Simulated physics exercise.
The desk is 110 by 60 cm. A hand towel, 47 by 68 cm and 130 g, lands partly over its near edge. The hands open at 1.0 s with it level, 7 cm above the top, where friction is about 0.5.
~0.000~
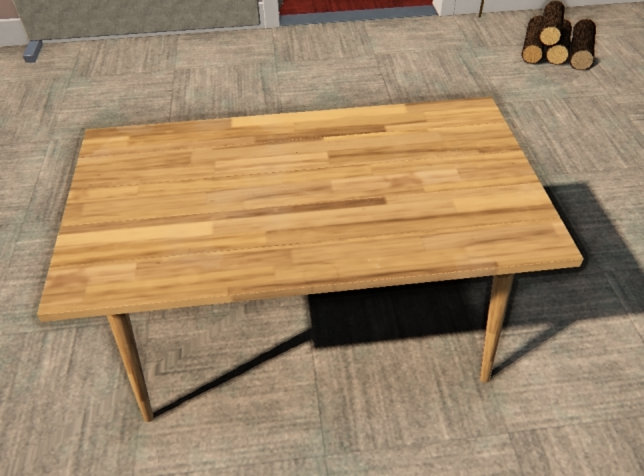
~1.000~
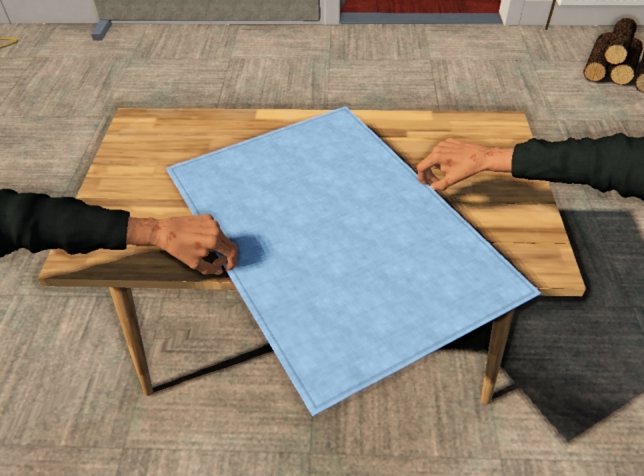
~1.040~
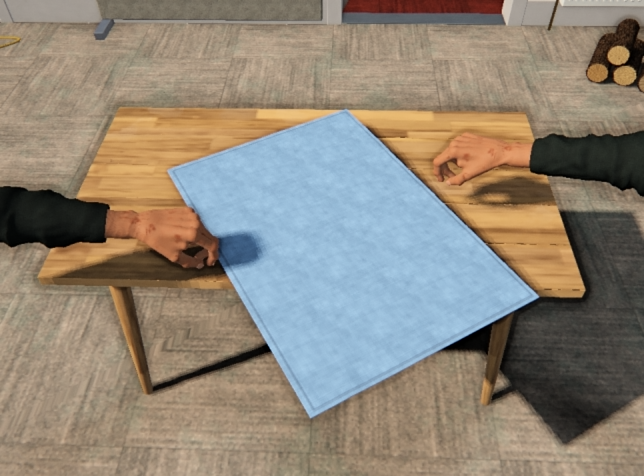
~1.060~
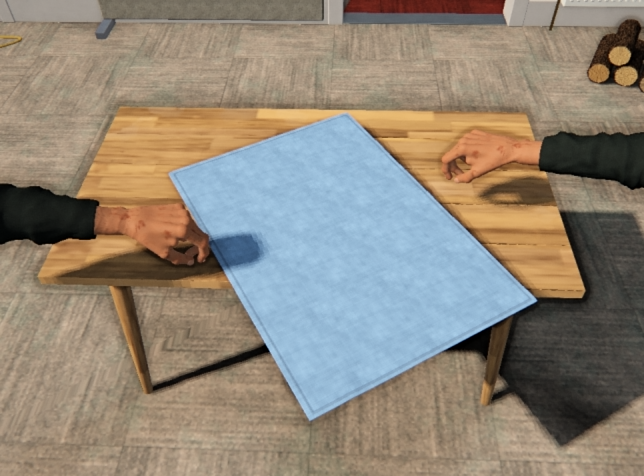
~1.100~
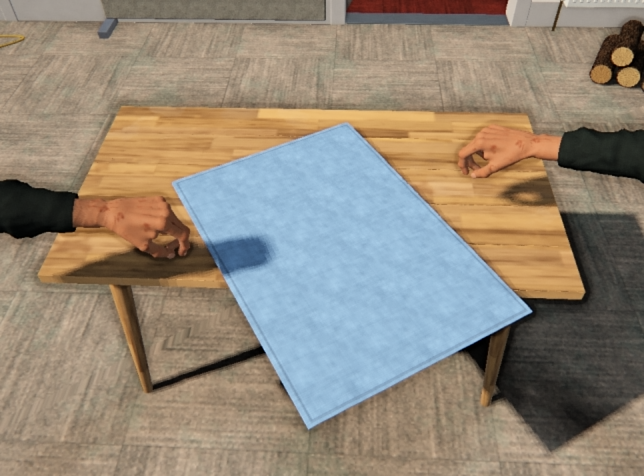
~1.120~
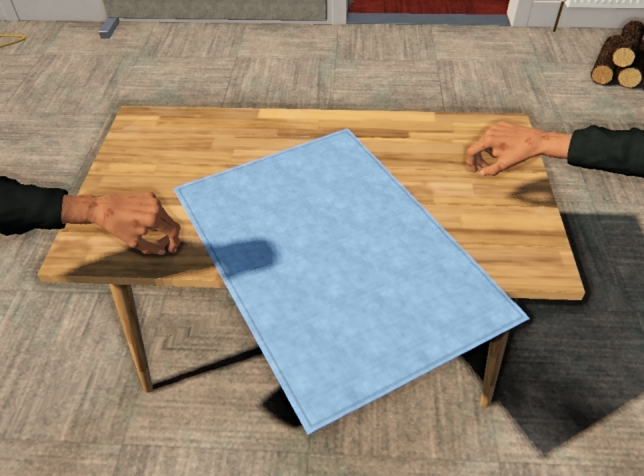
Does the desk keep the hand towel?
The hand towel stays on.
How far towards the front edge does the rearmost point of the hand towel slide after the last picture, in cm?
Some 1 cm.
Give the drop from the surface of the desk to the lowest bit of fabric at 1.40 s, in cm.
Some 20 cm.
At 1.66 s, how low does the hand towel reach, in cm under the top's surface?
About 24 cm.
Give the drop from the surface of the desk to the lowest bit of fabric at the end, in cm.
About 32 cm.
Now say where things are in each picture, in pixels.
Shows, the bare desk, in the first picture.
Shows, hand towel corners (313, 416) (166, 169) (346, 107) (540, 294), in the second picture.
Shows, hand towel corners (311, 418) (168, 170), in the third picture.
Shows, hand towel corners (310, 421) (169, 173), in the fourth picture.
Shows, hand towel corners (309, 429) (172, 183), in the fifth picture.
Shows, hand towel corners (308, 434) (174, 189) (348, 129) (529, 319), in the sixth picture.
At 1.4 s, 65 % of the hand towel is still over the top.
At 1.7 s, 65 % of the hand towel is still over the top.
At 1.9 s, 65 % of the hand towel is still over the top.
At 2.2 s, 65 % of the hand towel is still over the top.
At 4.4 s, 65 % of the hand towel is still over the top.
